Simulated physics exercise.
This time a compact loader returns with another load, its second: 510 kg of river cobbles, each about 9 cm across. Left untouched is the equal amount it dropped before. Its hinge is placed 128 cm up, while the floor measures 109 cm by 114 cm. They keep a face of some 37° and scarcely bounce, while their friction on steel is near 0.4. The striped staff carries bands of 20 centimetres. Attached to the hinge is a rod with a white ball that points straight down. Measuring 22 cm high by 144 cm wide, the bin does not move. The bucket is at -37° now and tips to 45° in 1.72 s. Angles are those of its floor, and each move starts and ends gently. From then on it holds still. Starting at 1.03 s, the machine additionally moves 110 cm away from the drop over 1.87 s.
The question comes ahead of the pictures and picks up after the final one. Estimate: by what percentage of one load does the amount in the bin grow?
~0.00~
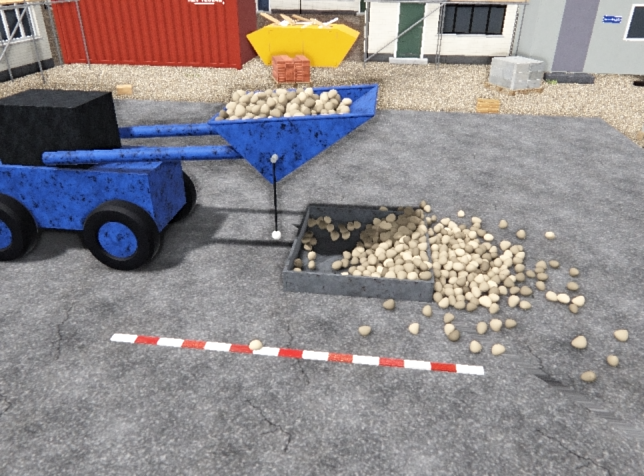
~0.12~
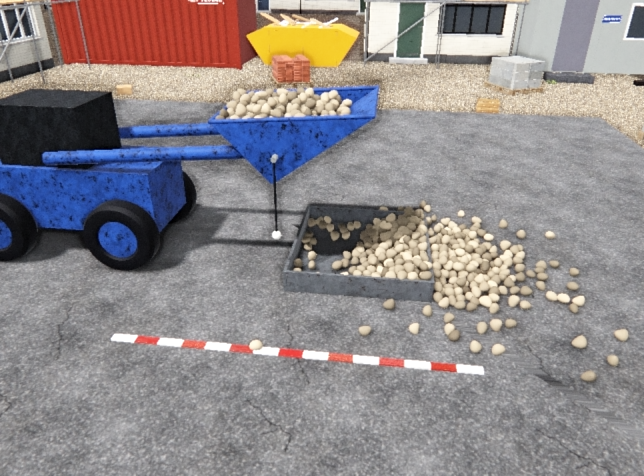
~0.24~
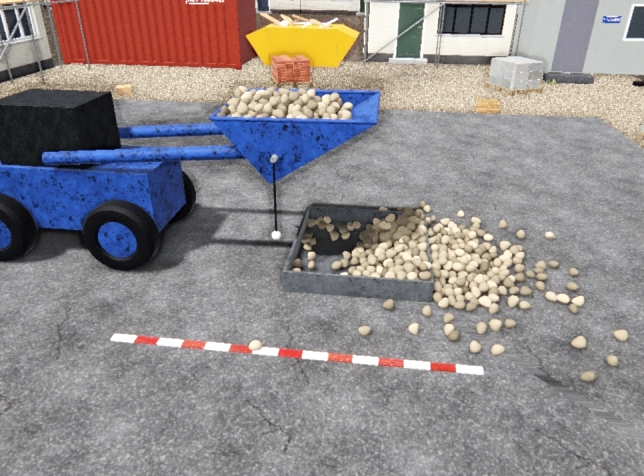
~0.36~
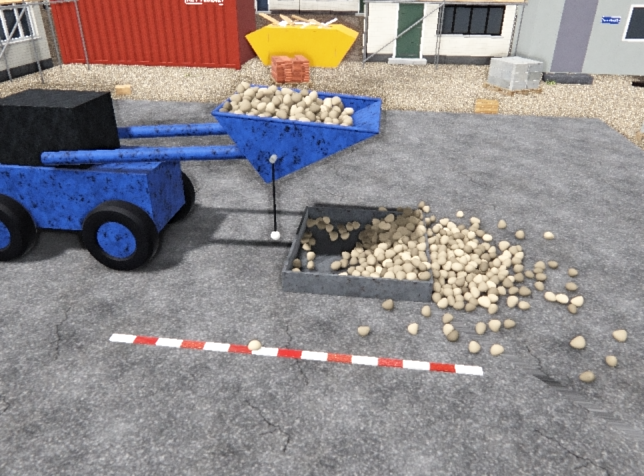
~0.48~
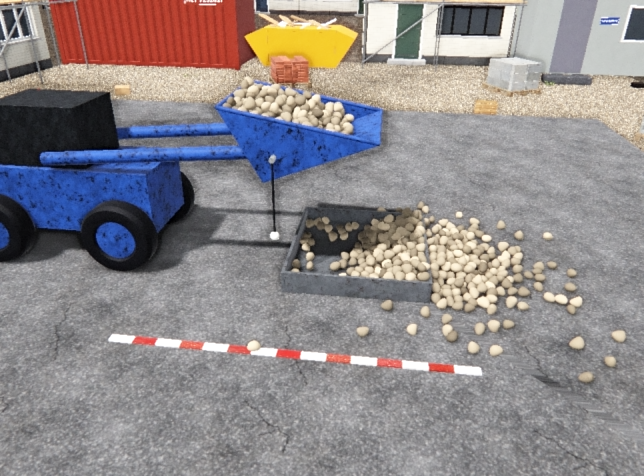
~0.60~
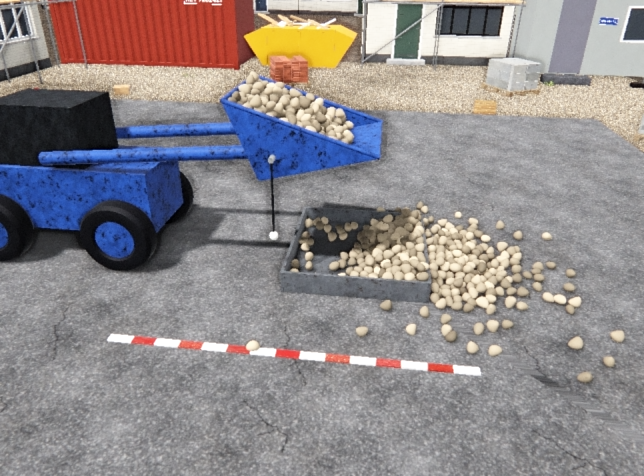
It grows by roughly 91 per cent of a load.
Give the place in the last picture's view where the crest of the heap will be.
The heap should peak at about (349, 229).
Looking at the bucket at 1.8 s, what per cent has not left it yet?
It keeps some 10 percent of its load.
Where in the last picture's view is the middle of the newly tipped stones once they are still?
(339, 240).
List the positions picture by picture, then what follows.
In the first frame, the bucket is at -37°, its lip at (374, 114); the top of the load is at (289, 98). The earlier load is highest near (413, 233), 28 cm above ground level, 52 % in the bin, 48 % beside or beyond the bin.
In the second frame, lip at (375, 116), floor tilted -36°, highest stones at (276, 98); the stones move at 0.1 m/s on average.
In the third frame, lip at (377, 123), floor tilted -33°, highest stones at (256, 95); the stones move at 0.2 m/s on average.
In the fourth frame, lip at (379, 132), floor tilted -28°, highest stones at (259, 92); the stones move at 0.3 m/s on average.
In the fifth frame, the bucket is at -21°, its lip at (380, 144); the top of the load is at (257, 90); the stones move at 0.3 m/s on average.
In the sixth frame, lip at (380, 158), floor tilted -14°, highest stones at (260, 86); the stones move at 0.3 m/s on average.
After 1.3 s the floor is at 32°; in per cent of one load, 96 in the bucket, 56 in the bin, 48 beside or beyond the bin; the foremost stones are at (590, 298).
After 1.8 s the floor is at 45°; in per cent of one load, 12 in the bucket, 139 in the bin, 49 beside or beyond the bin; the foremost stones are at (590, 298).
After 3.3 s the floor is at 45°; in per cent of one load, 0 in the bucket, 6 short of the bin, 144 in the bin, 51 beside or beyond the bin; the foremost stones are at (590, 298).
After 6.1 s the floor is at 45°; in per cent of one load, 0 in the bucket, 6 short of the bin, 144 in the bin, 51 beside or beyond the bin; the foremost stones are at (590, 298). Net gain in the bin, 91.
